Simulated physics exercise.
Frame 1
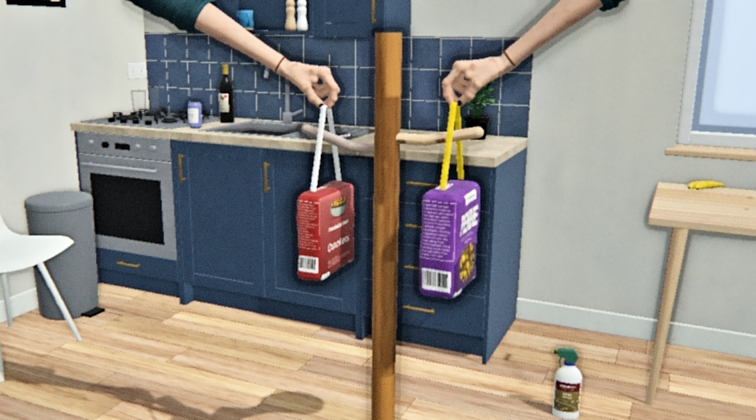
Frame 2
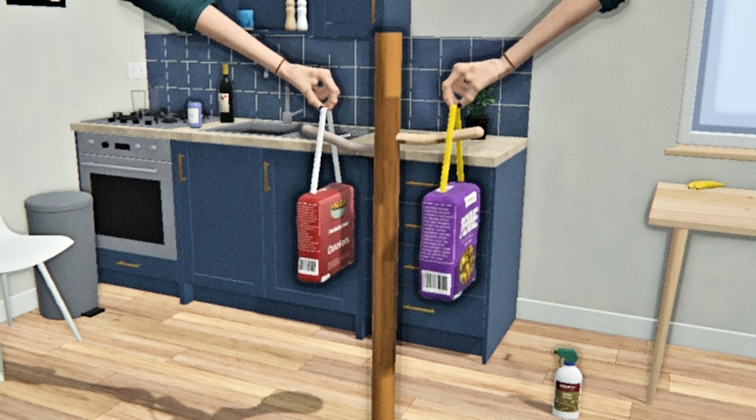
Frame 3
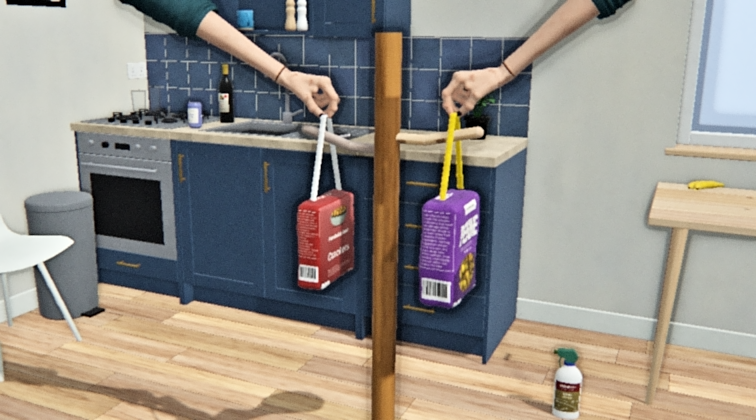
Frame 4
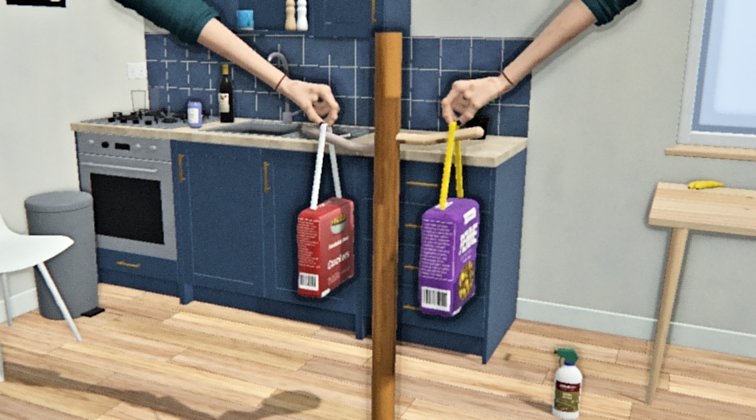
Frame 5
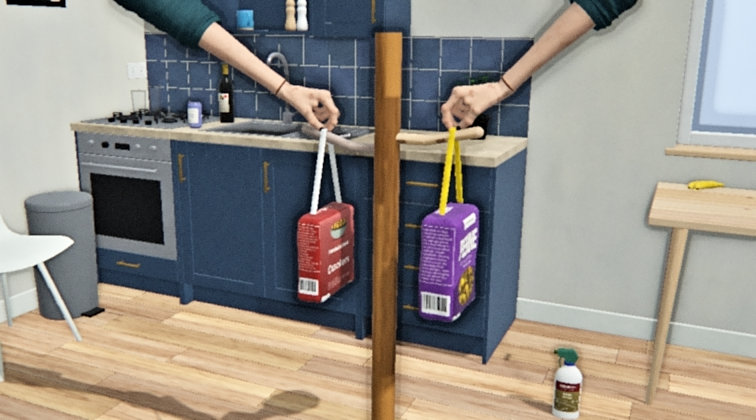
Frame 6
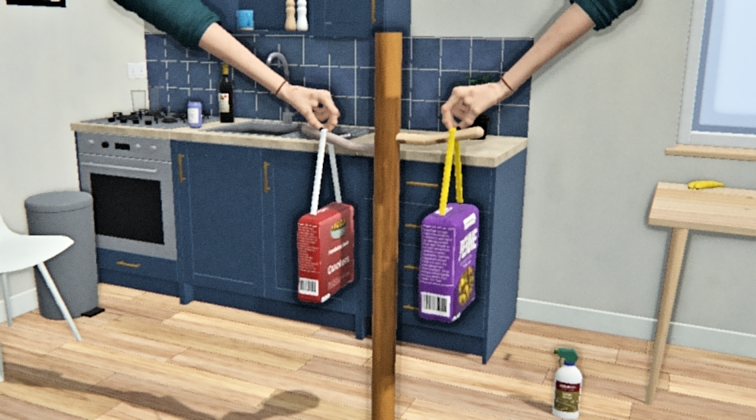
Two hands slowly lower a red bag and a purple bag beside a wooden post.
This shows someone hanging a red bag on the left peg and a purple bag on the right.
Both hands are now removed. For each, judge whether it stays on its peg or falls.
In order: I expect the red bag will stay up; I expect the purple bag will stay up.
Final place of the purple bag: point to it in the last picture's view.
Its middle is at (419, 265).
Then, 0.26 s later than the last view, red bag hanging from its loop near (328, 252); purple bag hanging from its loop near (448, 263).
Then, 0.58 s later than the last view, red bag hanging from its loop near (330, 255); purple bag hanging from its loop near (437, 264).
Finally, red bag hanging from its loop near (329, 254); purple bag hanging from its loop near (419, 265). The red bag remains on its peg and the purple bag stays hanging.
